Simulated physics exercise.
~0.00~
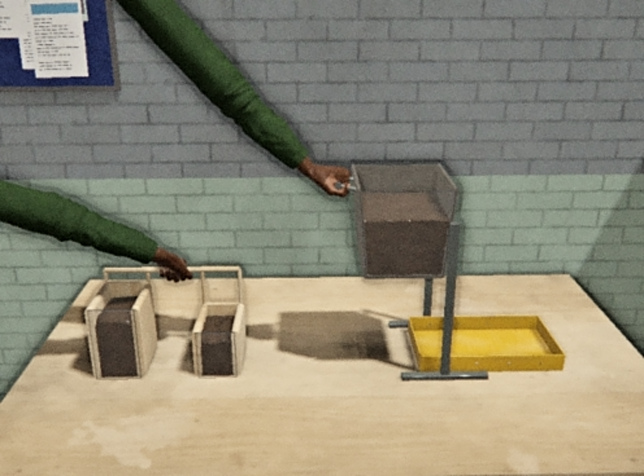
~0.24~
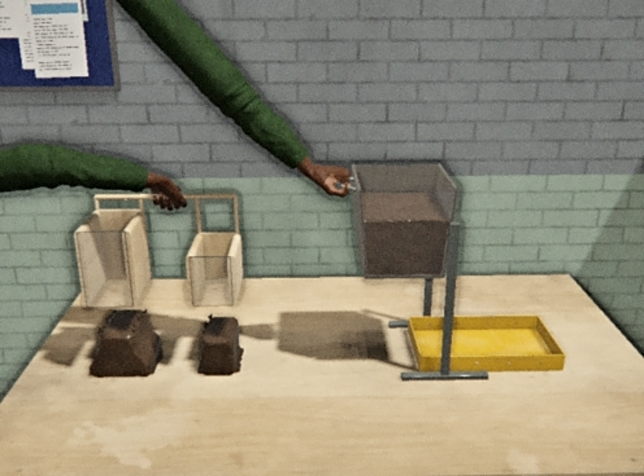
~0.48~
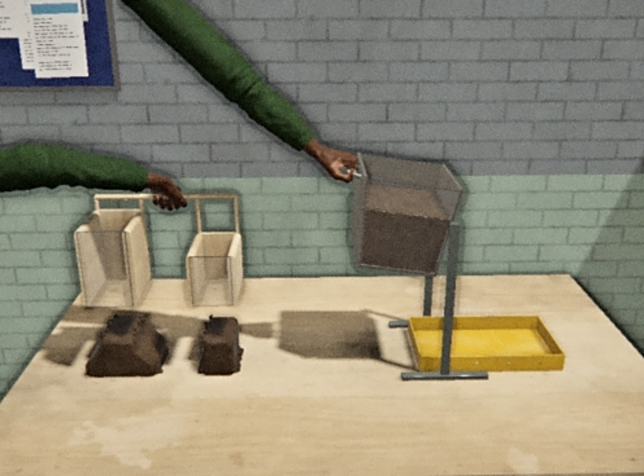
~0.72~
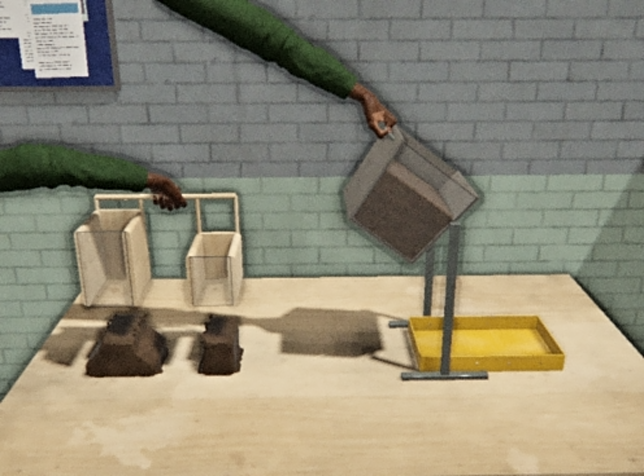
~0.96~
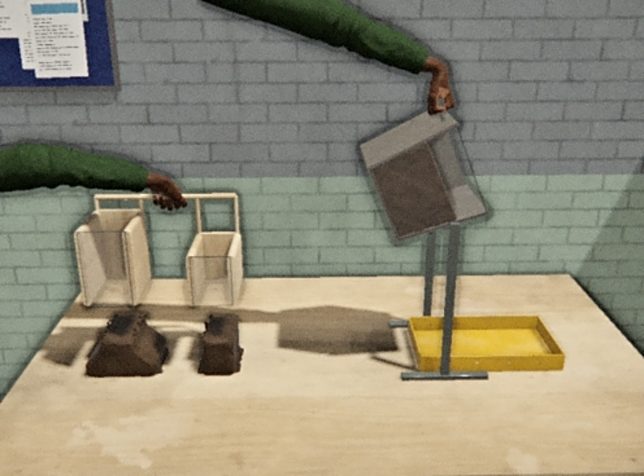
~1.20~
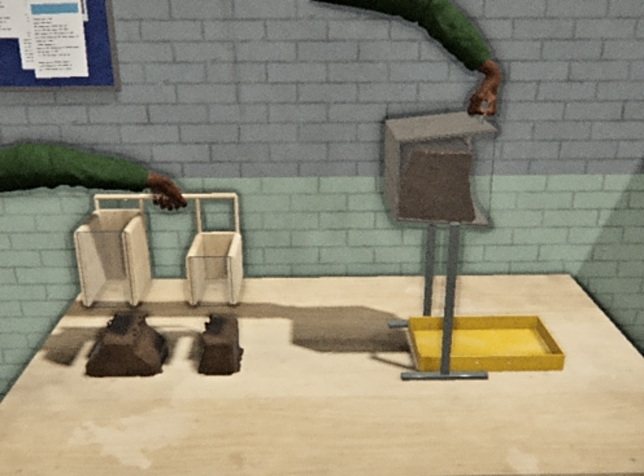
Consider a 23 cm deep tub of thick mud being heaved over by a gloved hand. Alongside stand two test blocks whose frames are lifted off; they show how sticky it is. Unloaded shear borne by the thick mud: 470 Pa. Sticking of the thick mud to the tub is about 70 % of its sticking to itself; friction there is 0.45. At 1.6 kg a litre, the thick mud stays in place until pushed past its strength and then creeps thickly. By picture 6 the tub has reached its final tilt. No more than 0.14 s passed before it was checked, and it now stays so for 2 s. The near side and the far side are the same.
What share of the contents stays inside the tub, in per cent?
About 55 per cent.
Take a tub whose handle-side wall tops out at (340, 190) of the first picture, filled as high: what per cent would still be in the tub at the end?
About 40 per cent.
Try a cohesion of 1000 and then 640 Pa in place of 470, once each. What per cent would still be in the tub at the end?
Respectively, close to 100 % and close to 70 %.
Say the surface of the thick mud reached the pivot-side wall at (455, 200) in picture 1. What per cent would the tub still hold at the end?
Then about 45 %.
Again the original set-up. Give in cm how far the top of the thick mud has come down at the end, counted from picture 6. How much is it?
10 cm or so.
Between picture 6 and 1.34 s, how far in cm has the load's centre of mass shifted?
5 cm.
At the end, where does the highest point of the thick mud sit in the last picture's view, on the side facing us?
About (423, 188).
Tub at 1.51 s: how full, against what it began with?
I'd say close to 65 %.
After 1.34 s, the tub is at 89 degrees and holds 93 %.
After 1.51 s, the tub is at 89 degrees and holds 66 %.
After 1.68 s, the tub is at 89 degrees and holds 56 %.
After 1.85 s, the tub is at 89 degrees and holds 55 %.
After 3.20 s, at the end, the tub is at 89 degrees and holds 55 %.
